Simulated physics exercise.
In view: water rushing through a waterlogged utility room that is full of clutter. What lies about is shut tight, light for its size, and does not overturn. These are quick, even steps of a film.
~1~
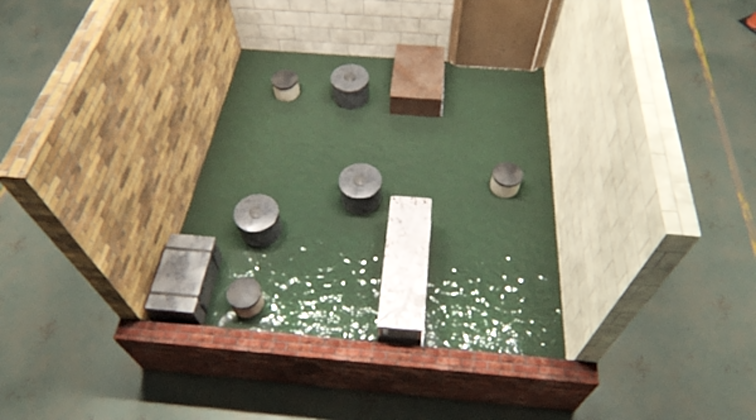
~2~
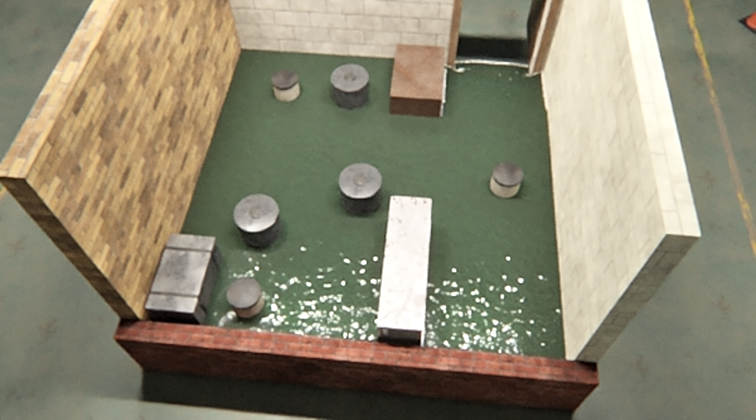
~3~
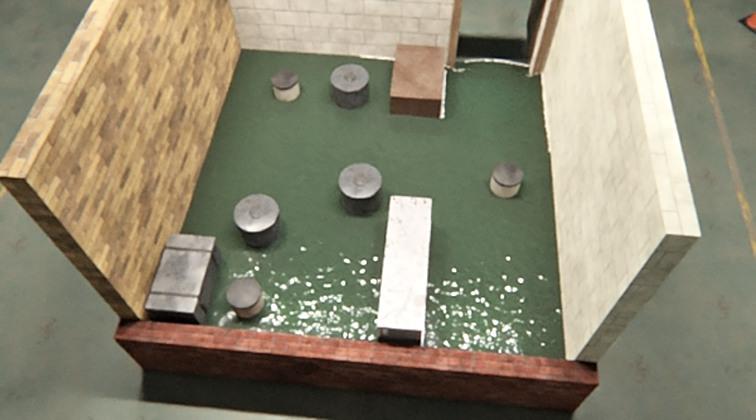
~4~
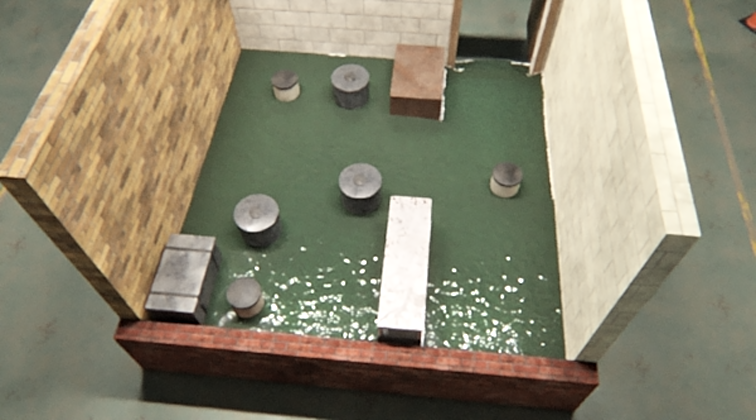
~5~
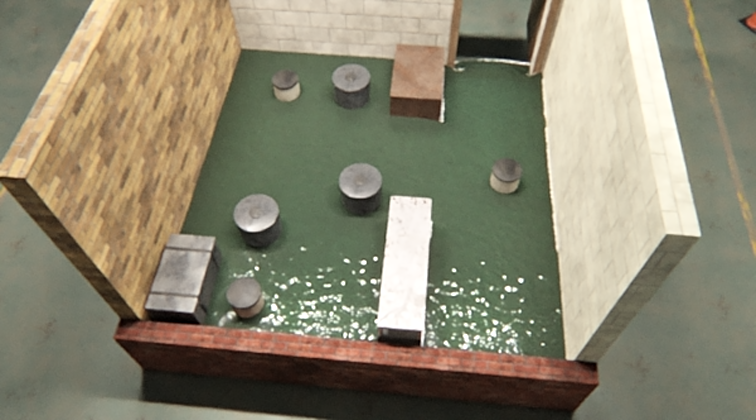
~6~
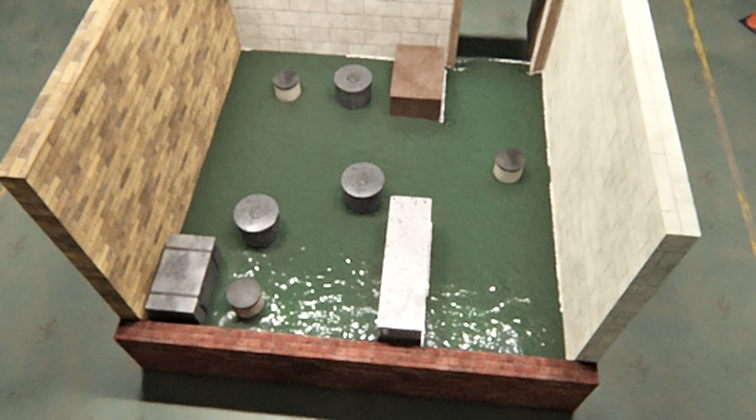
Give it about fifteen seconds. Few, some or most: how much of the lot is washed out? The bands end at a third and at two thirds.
That comes to one to two thirds.
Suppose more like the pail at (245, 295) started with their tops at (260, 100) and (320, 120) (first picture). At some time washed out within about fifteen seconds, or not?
In that order: No, washed out.
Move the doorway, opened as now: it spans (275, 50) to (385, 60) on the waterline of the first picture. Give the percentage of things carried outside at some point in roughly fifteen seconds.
Near 70 in a hundred.
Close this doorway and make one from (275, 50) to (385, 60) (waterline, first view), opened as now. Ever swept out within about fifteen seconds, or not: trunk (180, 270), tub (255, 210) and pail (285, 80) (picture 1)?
In turn: Inside, washed out, out.
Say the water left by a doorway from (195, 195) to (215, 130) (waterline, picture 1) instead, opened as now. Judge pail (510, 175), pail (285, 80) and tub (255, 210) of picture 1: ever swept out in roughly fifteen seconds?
In turn: Inside, yes, through.
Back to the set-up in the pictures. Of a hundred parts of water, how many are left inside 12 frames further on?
Roughly 72 per cent.
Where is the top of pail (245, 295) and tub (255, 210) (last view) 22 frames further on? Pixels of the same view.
At about (272, 281) and (318, 181).
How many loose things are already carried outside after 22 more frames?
The number is 3.
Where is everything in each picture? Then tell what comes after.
A pail at (508, 174), afloat; a tub at (350, 78), afloat; 0 of 7 have shifted, in the first frame.
A pail at (508, 174), afloat; a tub at (350, 78) floats; 0 of 7 have shifted, in the second frame.
A pail at (508, 174), afloat; a tub at (350, 78), afloat; 0 of 7 have shifted, in the third frame.
A pail at (508, 174) floats; a tub at (350, 77) floats; 0 of 7 have shifted, in the fourth frame.
A pail at (508, 169) floats, close to its start; a tub at (351, 77) floats; 1 of 7 have shifted, in the fifth frame.
A pail at (511, 159), afloat, close to its start; a tub at (353, 78) floats, close to its start; 1 of 7 have shifted, in the sixth frame.
A moment on, 0 of 7 are out; 7 afloat.
Next, 1 of 7 are out; 6 afloat.
Later, 3 of 7 are out; 4 afloat.
In the end, 3 of 7 are out; 4 afloat.
